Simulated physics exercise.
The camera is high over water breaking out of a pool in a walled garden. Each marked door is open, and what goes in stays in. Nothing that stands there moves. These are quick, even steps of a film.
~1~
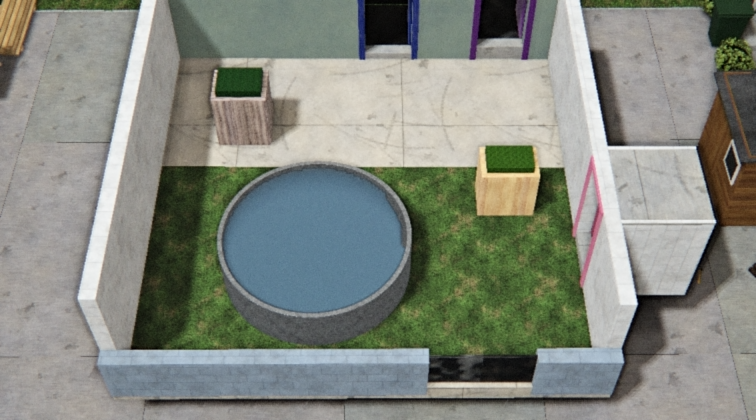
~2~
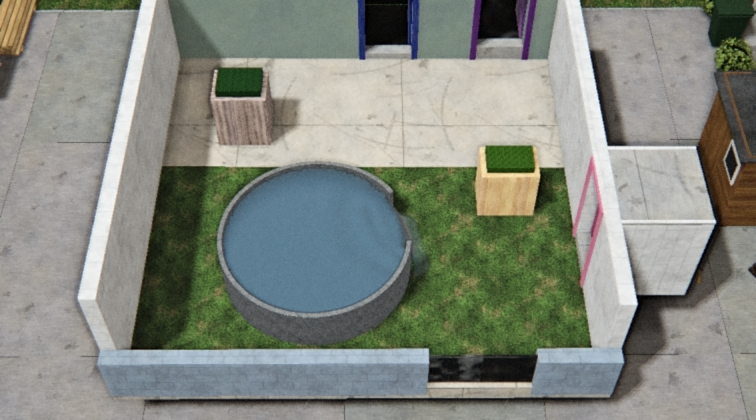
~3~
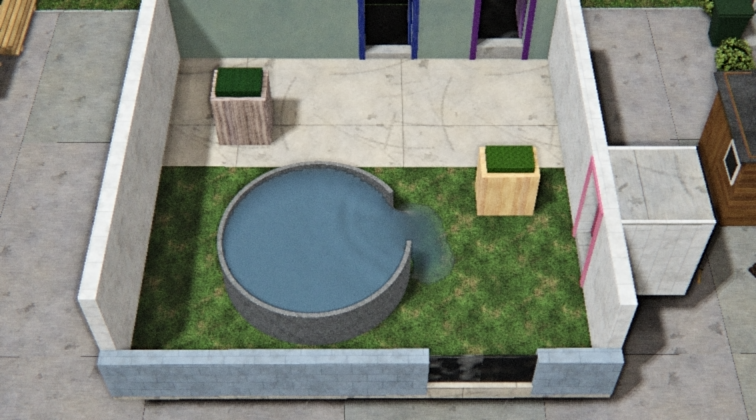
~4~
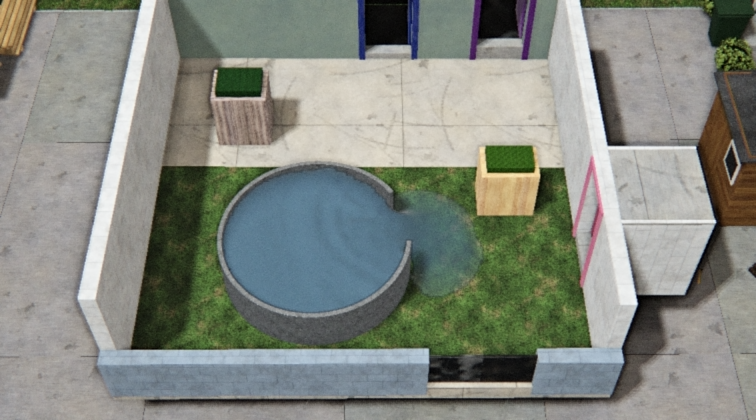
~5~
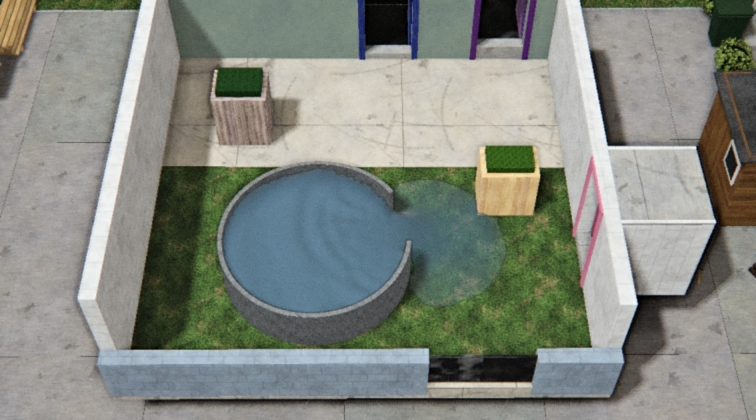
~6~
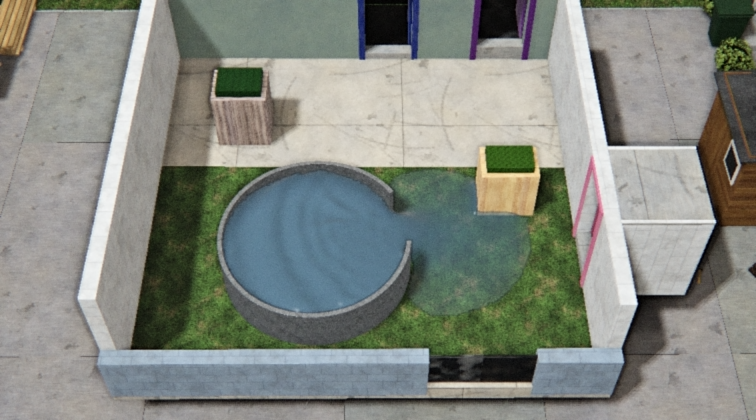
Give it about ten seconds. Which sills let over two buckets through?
In the end: The blue door holds within the limit; the pink door floods; the purple door holds within the limit.
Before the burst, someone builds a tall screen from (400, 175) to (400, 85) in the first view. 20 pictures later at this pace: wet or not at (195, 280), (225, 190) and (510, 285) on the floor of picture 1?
In turn: No water, not flooded, awash.
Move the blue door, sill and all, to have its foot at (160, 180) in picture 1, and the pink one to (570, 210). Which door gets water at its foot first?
It is the pink door.
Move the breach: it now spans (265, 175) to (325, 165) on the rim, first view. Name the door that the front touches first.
That is the one in blue.
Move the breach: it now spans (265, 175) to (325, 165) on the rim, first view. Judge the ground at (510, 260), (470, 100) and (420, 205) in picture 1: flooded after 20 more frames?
In that order: No water, awash, not flooded.
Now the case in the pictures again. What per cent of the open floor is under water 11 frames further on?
I make it 40 per cent.
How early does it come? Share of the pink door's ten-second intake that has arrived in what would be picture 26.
Close to 65 %.
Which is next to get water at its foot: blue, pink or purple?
The door marked pink.
A moment on, water covers 25 % of the floor; the blue door not reached, the pink door under two buckets in, the purple door not reached.
Next, water covers 40 % of the floor; the blue door not reached, the pink door over two buckets in, the purple door not reached.
Then, water covers 55 % of the floor; the blue door wet at the sill, nothing in, the pink door far over two buckets in, the purple door wet at the sill, nothing in.
Later, water covers 70 % of the floor; the blue door wet at the sill, nothing in, the pink door far over two buckets in, the purple door wet at the sill, nothing in.
In the end, water covers 95 % of the floor; the blue door wet at the sill, nothing in, the pink door far over two buckets in, the purple door wet at the sill, nothing in.
